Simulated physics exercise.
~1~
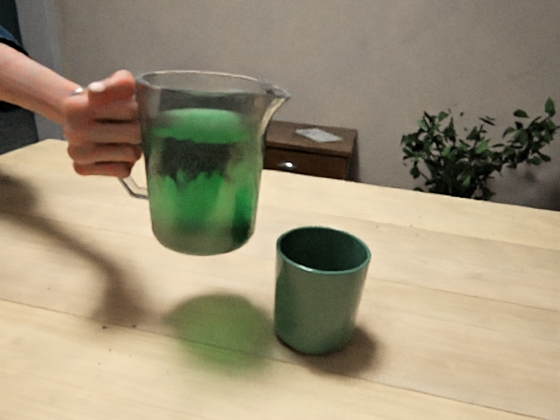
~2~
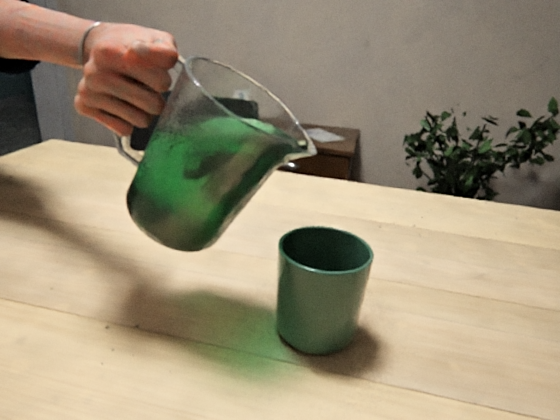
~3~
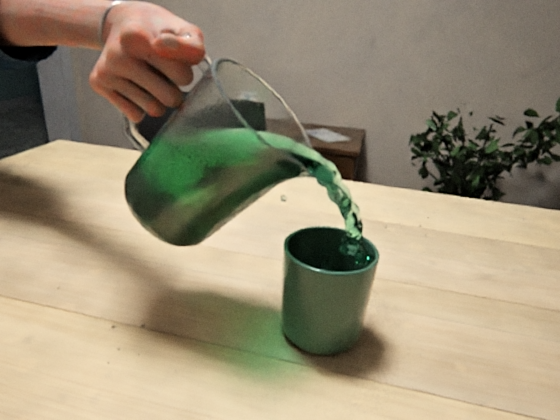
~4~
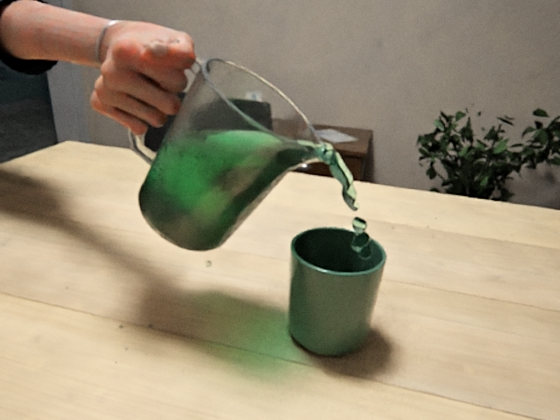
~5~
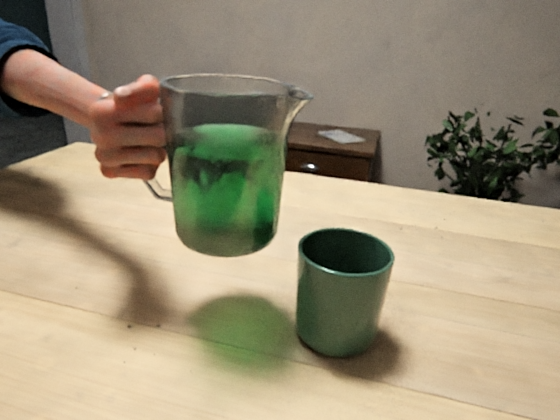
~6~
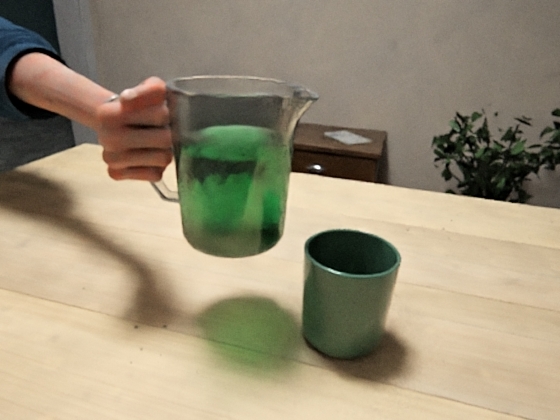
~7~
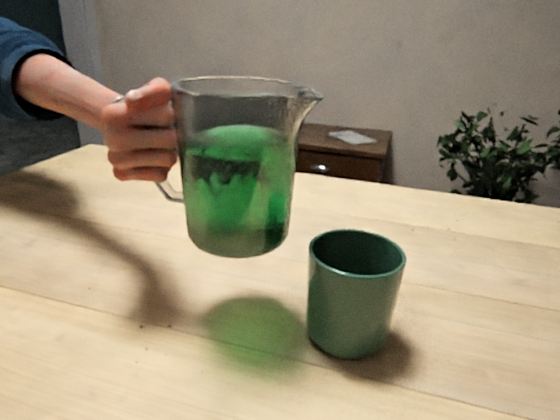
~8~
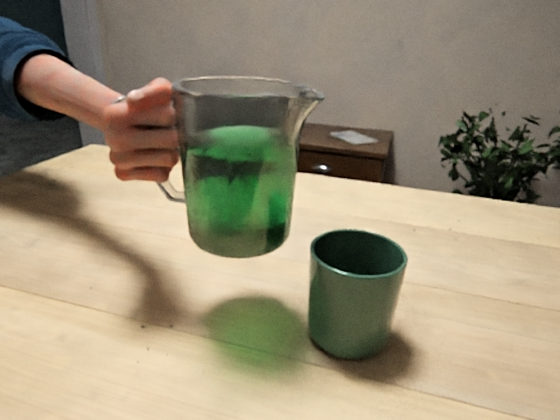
To begin with, a hand holds a clear pitcher of green liquid upright by its handle, above and to the left of a green mug on a pale wooden table. The hand tips the pitcher to the right, lowering its spout toward the mug. A rippling stream then arcs from the spout into the mug. As the pitcher begins to tilt back, the stream thins and breaks into drops. The hand brings the pitcher level again and the pouring stops. It ends held still beside the mug, with plenty of green liquid left inside.
